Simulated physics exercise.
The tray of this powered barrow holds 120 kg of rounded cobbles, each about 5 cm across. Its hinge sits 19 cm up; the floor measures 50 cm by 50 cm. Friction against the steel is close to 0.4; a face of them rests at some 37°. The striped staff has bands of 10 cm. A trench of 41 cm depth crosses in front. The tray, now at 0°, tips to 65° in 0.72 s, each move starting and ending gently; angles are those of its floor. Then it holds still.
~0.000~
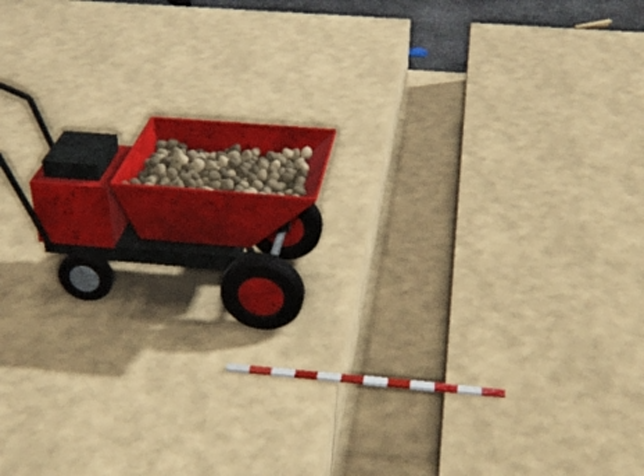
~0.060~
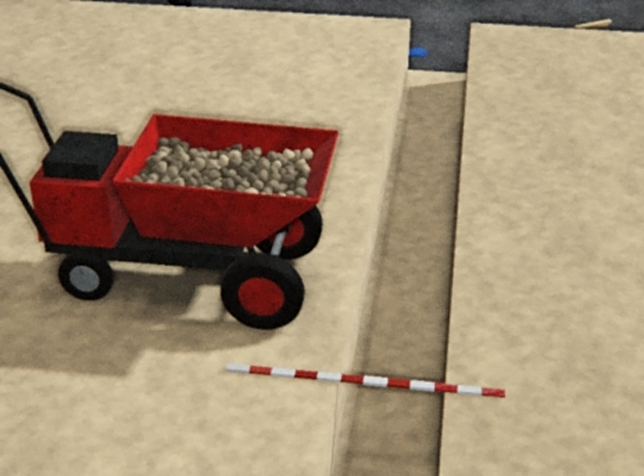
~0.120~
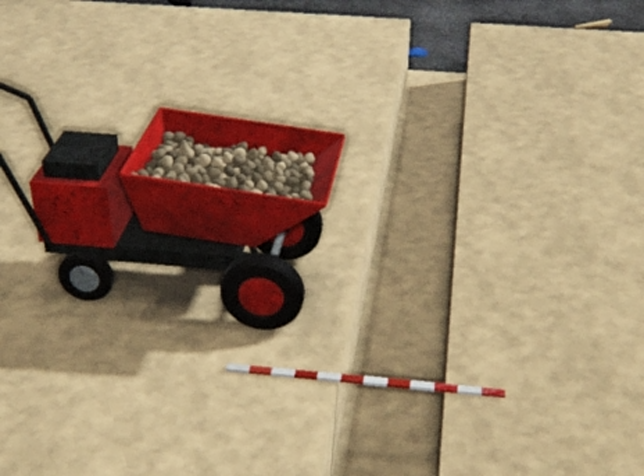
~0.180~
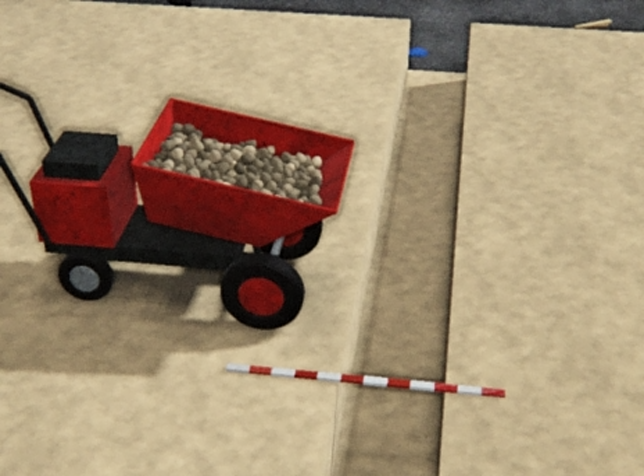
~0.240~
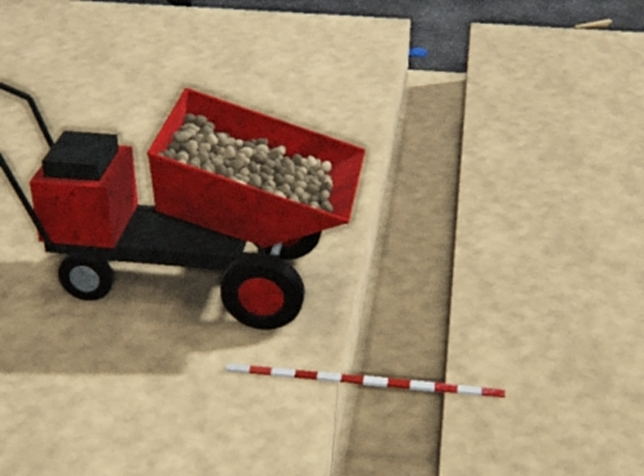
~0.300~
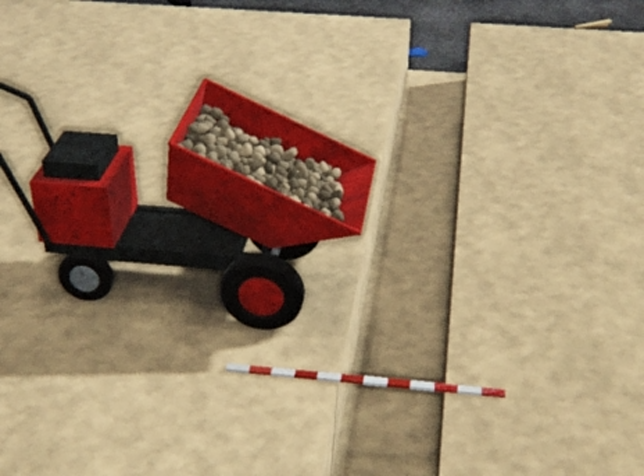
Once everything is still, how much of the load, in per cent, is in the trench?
Some 68 per cent of it.
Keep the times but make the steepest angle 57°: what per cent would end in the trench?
In that case some 65 per cent.
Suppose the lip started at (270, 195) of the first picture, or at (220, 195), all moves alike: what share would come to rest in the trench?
About 100 and 80 per cent.
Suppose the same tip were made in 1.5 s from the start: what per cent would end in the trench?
It would be near 85 per cent.
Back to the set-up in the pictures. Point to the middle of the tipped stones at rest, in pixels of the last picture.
Around (432, 358).
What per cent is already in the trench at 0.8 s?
Some 15 per cent.
After 0.5 s the floor is at 55°; 100 % in the tray; the foremost stones are at (373, 251).
After 0.8 s the floor is at 65°; 82 % in the tray, 17 % in the trench, 1 % past the trench; the foremost stones are at (456, 306).
After 1.2 s the floor is at 65°; 29 % in the tray, 41 % in the trench, 30 % past the trench; the foremost stones are at (584, 326).
After 3.1 s the floor is at 65°; 0 % in the tray, 68 % in the trench, 32 % past the trench; the foremost stones are past the picture's edge.
